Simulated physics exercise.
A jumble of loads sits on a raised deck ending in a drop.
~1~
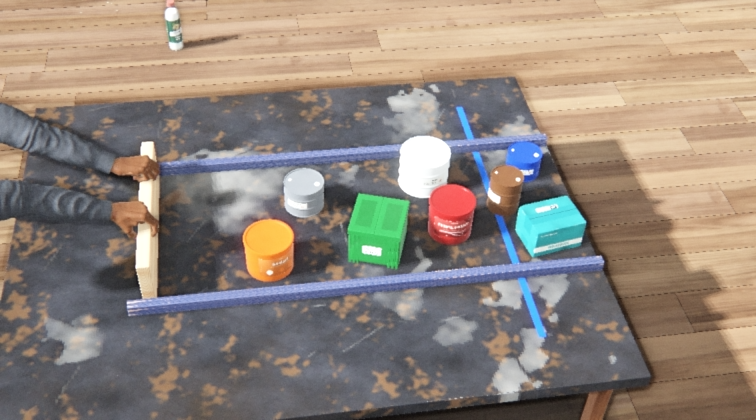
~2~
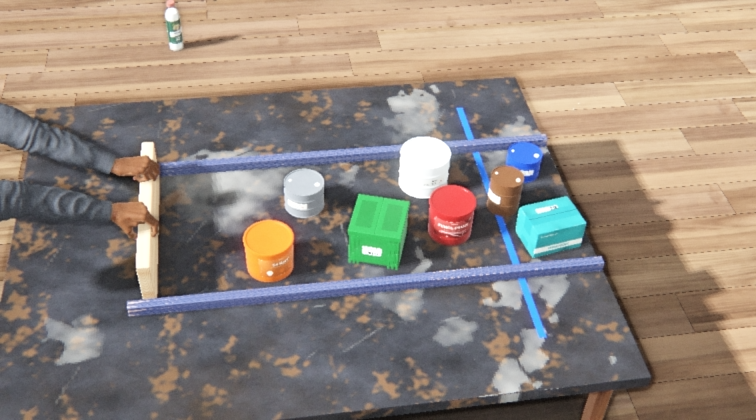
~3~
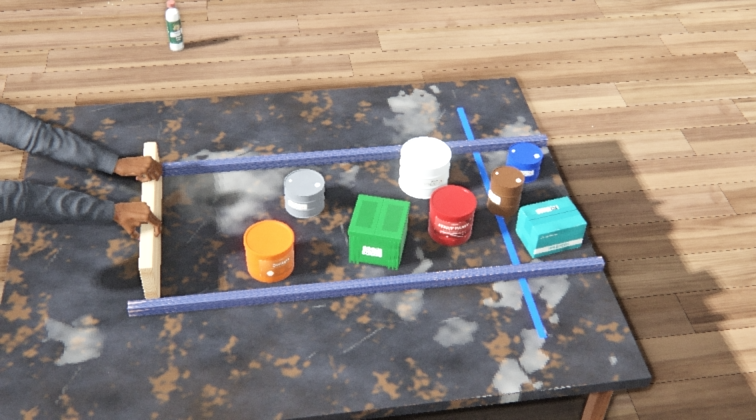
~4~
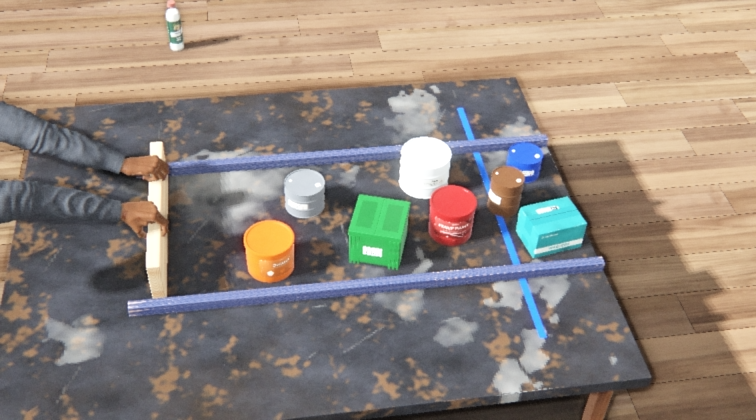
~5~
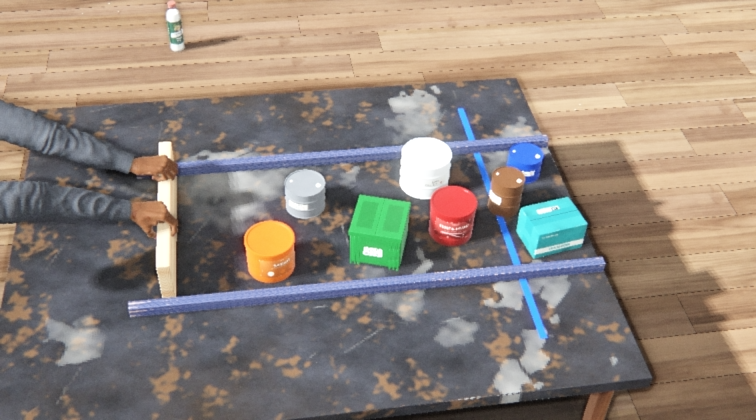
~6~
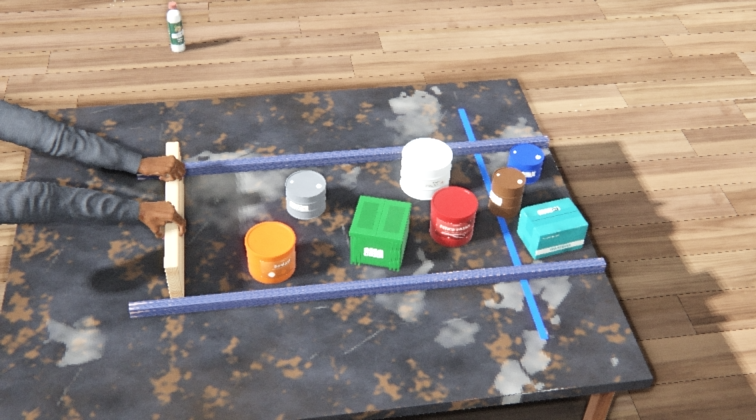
On a dark, blotchy tabletop above a wooden floor, two hands slowly slid an upright pale plank a short way right between two blue rails, while the colorful containers and boxes ahead stayed put.
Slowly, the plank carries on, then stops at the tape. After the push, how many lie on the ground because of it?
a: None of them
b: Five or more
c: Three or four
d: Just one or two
The answer is d.
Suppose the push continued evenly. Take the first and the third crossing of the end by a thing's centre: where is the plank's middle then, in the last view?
At roughly (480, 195), then roughly (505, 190).
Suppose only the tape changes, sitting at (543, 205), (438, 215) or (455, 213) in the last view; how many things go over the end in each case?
Try 1: 5; try 2: 0; try 3: 0.
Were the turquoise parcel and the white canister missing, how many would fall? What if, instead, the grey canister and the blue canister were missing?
Taking the two tries in turn, it comes to 1 and 1.
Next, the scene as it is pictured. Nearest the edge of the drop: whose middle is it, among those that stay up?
Answer: The blue canister.
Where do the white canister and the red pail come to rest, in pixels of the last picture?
(508, 153), and the other (552, 175).
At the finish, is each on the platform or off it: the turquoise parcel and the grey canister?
One by one: The turquoise parcel ends up off, the grey canister stays aboard.
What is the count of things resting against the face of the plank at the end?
Total: 3.
A little later, none off yet; blue canister at rest near (525, 164); turquoise parcel at rest near (552, 228); brown canister at rest near (507, 193).
Next, none off yet; blue canister at rest near (525, 164); turquoise parcel at rest near (552, 228); brown canister shifted about its own width near (522, 185).
When it is over, the number that fall off is one or two; down, brown canister and turquoise parcel.
